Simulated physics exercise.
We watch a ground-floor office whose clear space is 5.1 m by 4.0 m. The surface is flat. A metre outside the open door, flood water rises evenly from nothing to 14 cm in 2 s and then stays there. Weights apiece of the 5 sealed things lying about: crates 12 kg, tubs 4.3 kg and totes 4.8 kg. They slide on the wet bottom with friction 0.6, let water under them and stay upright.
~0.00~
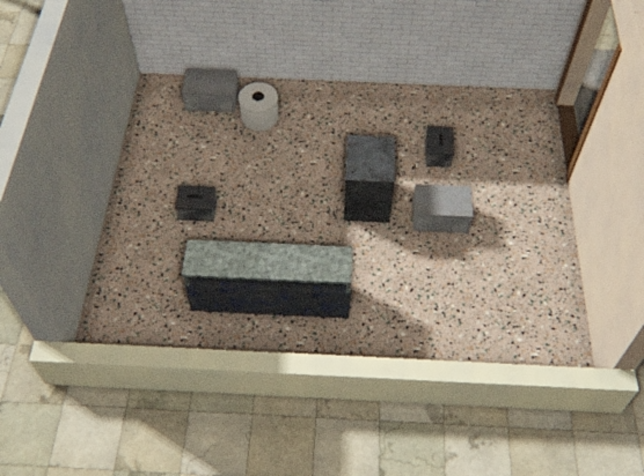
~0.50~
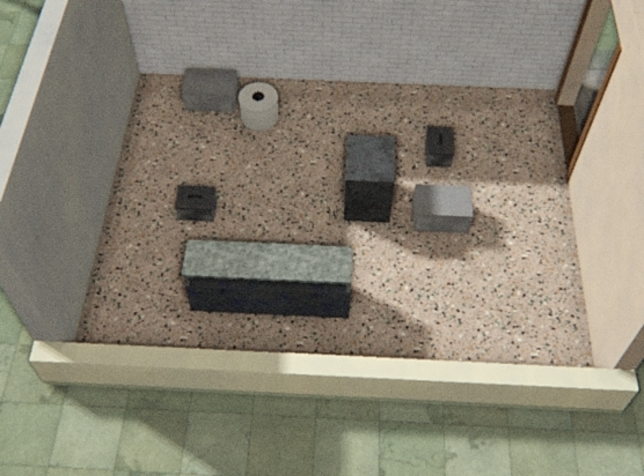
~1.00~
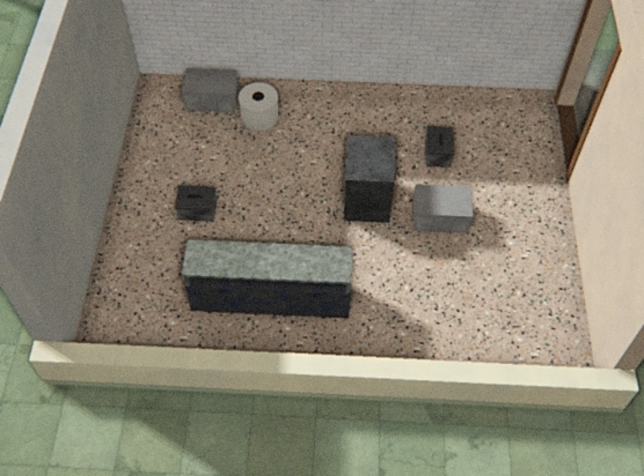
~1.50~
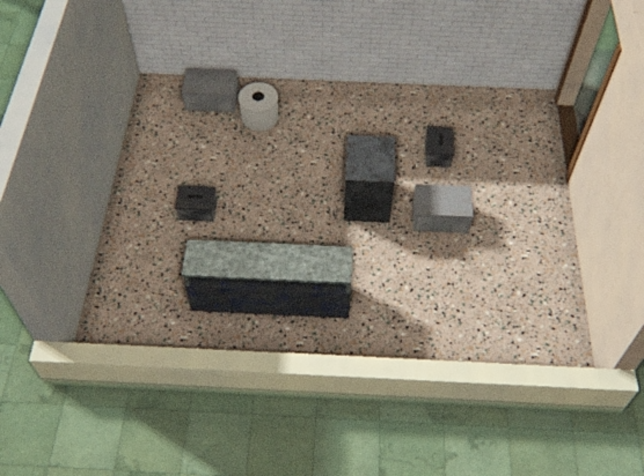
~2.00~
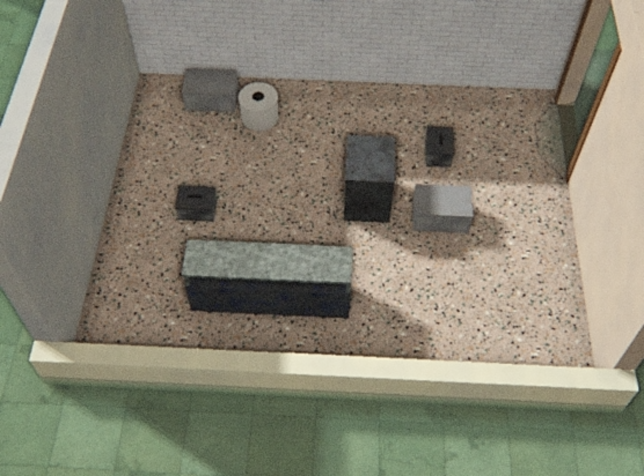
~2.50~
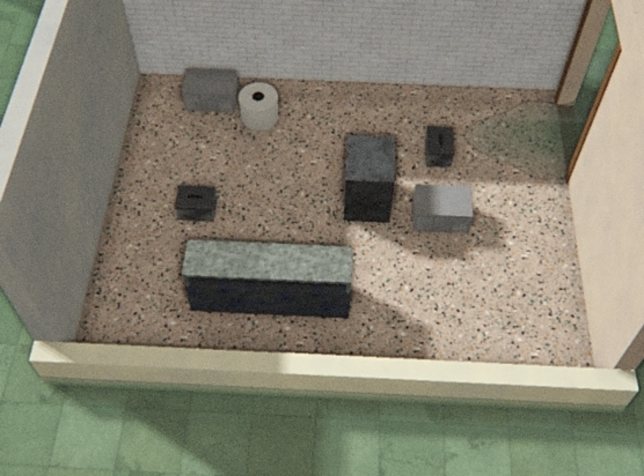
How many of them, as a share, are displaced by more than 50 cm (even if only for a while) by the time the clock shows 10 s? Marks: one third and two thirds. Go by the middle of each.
That comes to between one and two thirds.
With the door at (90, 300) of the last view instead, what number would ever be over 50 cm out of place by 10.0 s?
In that case 1 of them.
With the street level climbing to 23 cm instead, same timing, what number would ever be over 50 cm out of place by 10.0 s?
In that case 5 of them.
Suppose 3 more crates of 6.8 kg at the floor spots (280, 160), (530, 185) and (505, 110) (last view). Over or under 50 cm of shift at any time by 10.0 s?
In turn: Past it, less, past it.
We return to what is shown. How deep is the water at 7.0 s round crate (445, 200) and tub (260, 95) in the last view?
About 4 and 3 cm.
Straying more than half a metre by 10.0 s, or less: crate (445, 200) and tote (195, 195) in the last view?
In turn: Under, under.
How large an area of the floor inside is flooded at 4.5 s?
About 6.5 m2.
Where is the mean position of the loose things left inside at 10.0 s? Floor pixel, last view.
Around (220, 207).
After 3.5 s 0 of 5 are over 50 cm from their spots; 0 afloat.
After 4.5 s 1 of 5 are over 50 cm from their spots; 0 afloat.
After 7.0 s 2 of 5 are over 50 cm from their spots; 0 afloat.
After 10.0 s 3 of 5 are over 50 cm from their spots, and 3 have been at some point; 3 afloat.
